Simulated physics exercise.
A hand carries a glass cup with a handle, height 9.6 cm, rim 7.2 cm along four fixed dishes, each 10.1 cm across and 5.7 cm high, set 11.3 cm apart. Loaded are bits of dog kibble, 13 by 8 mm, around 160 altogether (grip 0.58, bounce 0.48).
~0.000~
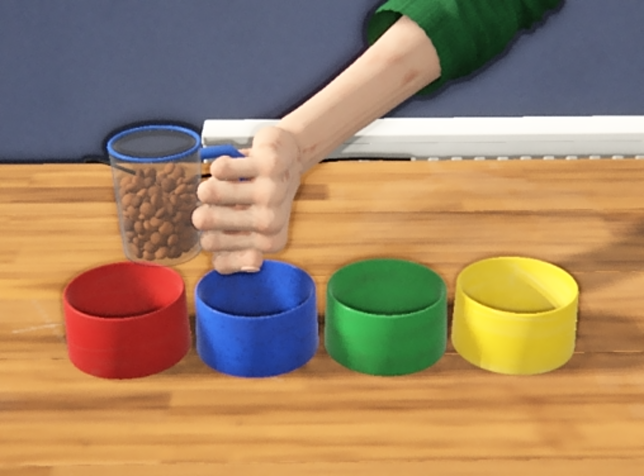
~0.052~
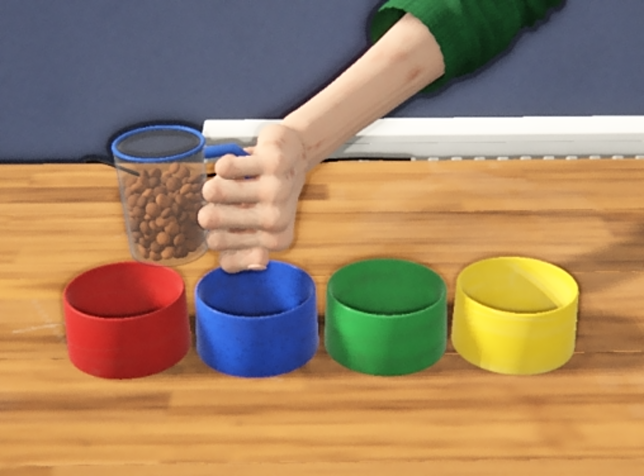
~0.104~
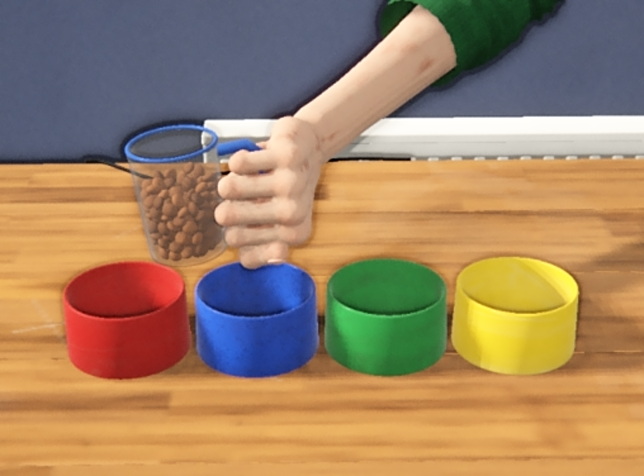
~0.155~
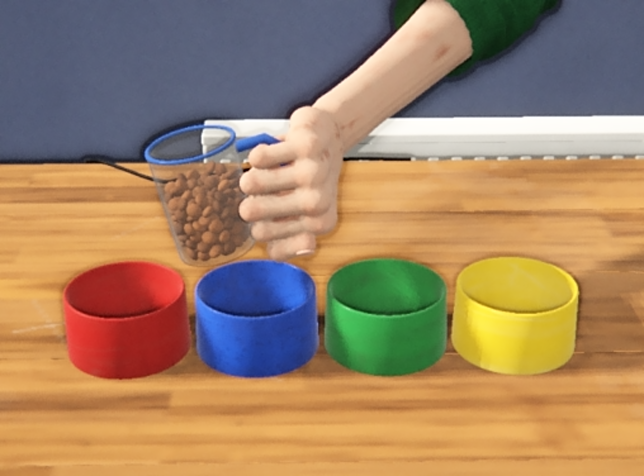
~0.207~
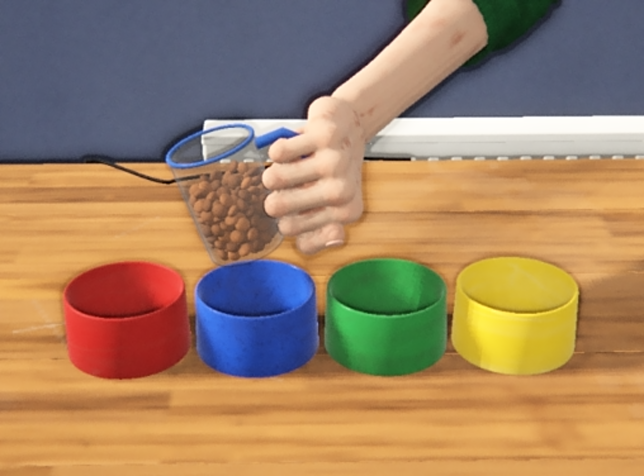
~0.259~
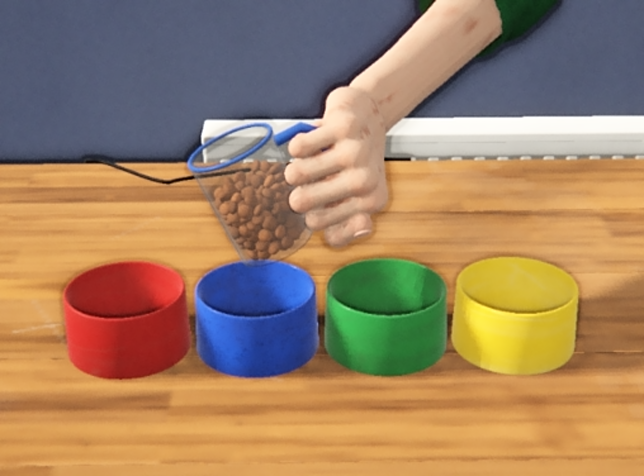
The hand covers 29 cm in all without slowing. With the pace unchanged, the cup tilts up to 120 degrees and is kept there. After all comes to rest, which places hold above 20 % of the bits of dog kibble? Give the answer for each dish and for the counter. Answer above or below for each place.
Red: Below, blue: Below, green: Above, yellow: Below, counter: Above.
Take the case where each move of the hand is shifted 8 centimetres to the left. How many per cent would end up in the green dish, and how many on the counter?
Then the green dish would get 90 and the counter 10.
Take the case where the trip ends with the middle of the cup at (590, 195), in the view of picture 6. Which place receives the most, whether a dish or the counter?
That'd be yellow, it takes the most.
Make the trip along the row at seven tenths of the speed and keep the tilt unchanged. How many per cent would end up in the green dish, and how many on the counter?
Green 60, counter 30.
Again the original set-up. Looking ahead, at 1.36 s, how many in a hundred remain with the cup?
About 40 percent of the load.
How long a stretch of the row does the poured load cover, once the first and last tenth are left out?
It spans about 8 centimetres along the dishes.
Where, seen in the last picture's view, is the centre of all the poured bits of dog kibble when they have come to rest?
Est. centre at rest: (405, 332) px.
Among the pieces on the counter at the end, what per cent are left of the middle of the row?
0 per cent.
After 0.69 s, tilt 69 degrees; cup holds 100 %.
Then, at 0.97 s, tilt 100 degrees; cup holds 100 %.
After 1.36 s, tilt 120 degrees; cup holds 40 %, green 40 %.
By 2.4 s all is still; red 0 %, blue 0 %, green 70 %, yellow 0 %, counter 30 %.
